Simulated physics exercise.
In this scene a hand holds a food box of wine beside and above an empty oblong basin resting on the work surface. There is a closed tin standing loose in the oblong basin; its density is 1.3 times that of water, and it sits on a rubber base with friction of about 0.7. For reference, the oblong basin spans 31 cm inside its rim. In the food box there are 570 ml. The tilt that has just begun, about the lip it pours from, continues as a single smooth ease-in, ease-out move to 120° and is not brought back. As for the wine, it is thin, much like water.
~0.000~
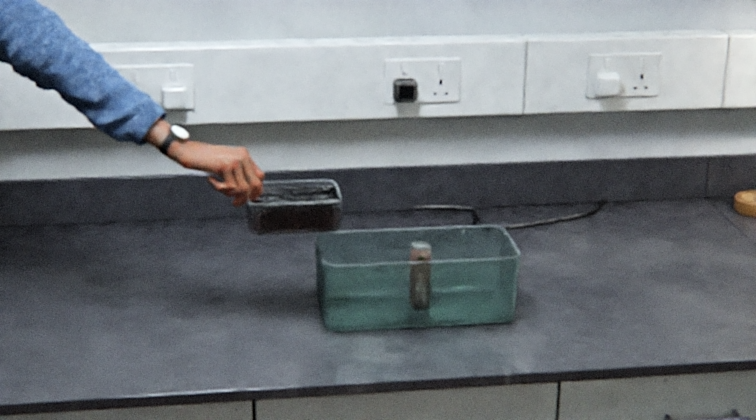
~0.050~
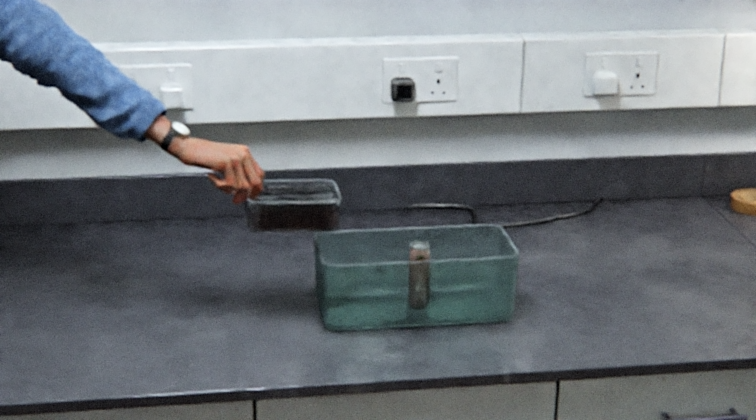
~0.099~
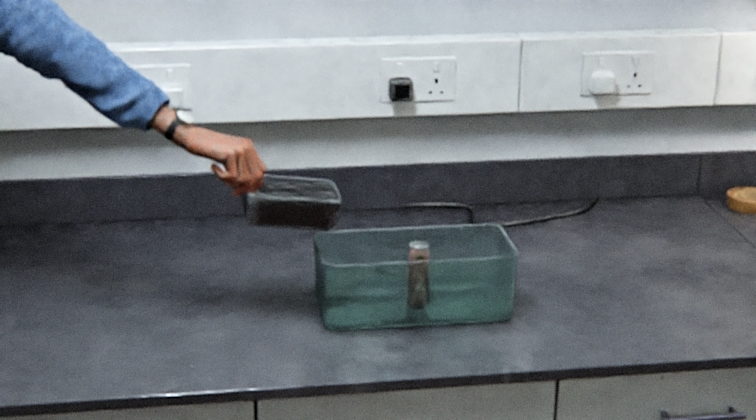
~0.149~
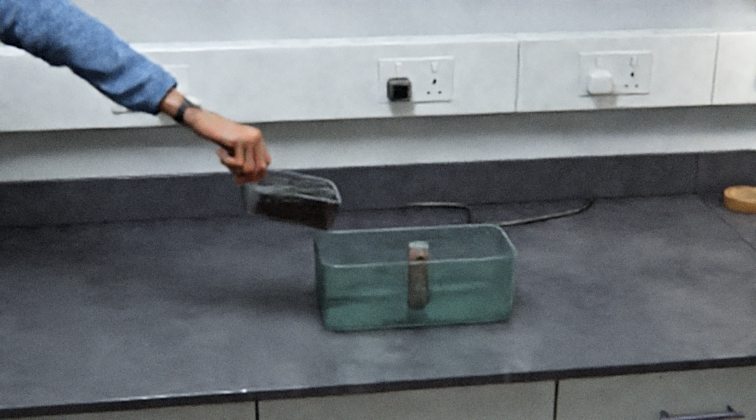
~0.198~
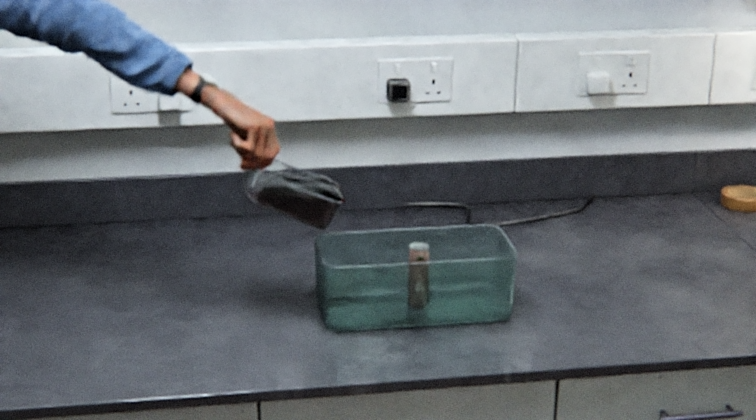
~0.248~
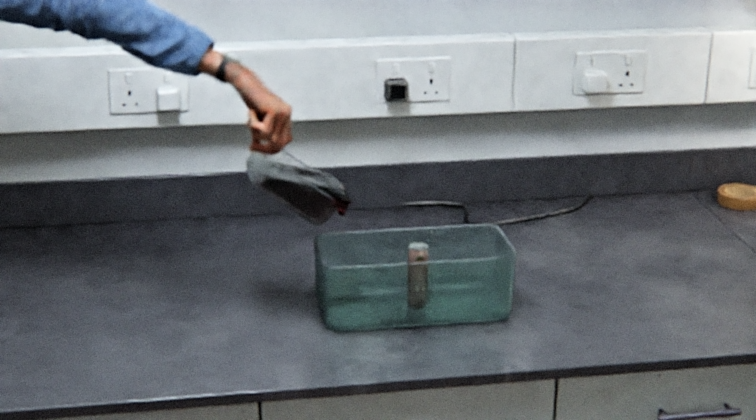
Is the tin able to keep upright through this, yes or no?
No, it topples.
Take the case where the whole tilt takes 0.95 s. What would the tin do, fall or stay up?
The tin would stay balanced.
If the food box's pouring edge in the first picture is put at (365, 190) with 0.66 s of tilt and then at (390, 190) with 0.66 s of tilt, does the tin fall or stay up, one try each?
The tin stays vertical the first time and stays vertical the second time.
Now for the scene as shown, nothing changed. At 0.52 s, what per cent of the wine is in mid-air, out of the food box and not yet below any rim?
Close to 54 in a hundred.
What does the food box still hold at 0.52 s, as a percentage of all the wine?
Close to 7 percent of the liquid remains at that time.
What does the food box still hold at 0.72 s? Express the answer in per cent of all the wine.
Around 0 in a hundred is still there.
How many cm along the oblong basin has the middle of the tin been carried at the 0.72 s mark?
2 cm, roughly.
After 0.52 s the tilt is 108° and 7 per cent is still to pour; the tin stands where it began.
After 0.72 s the tilt is 120° and 0 per cent is still to pour; the tin leans 19°.
After 0.93 s the tilt is 120° and 0 per cent is still to pour; the tin lies on its side.
After 1.16 s the tilt is 120° and 0 per cent is still to pour; the tin lies on its side.
In the end the tin lies on its side.
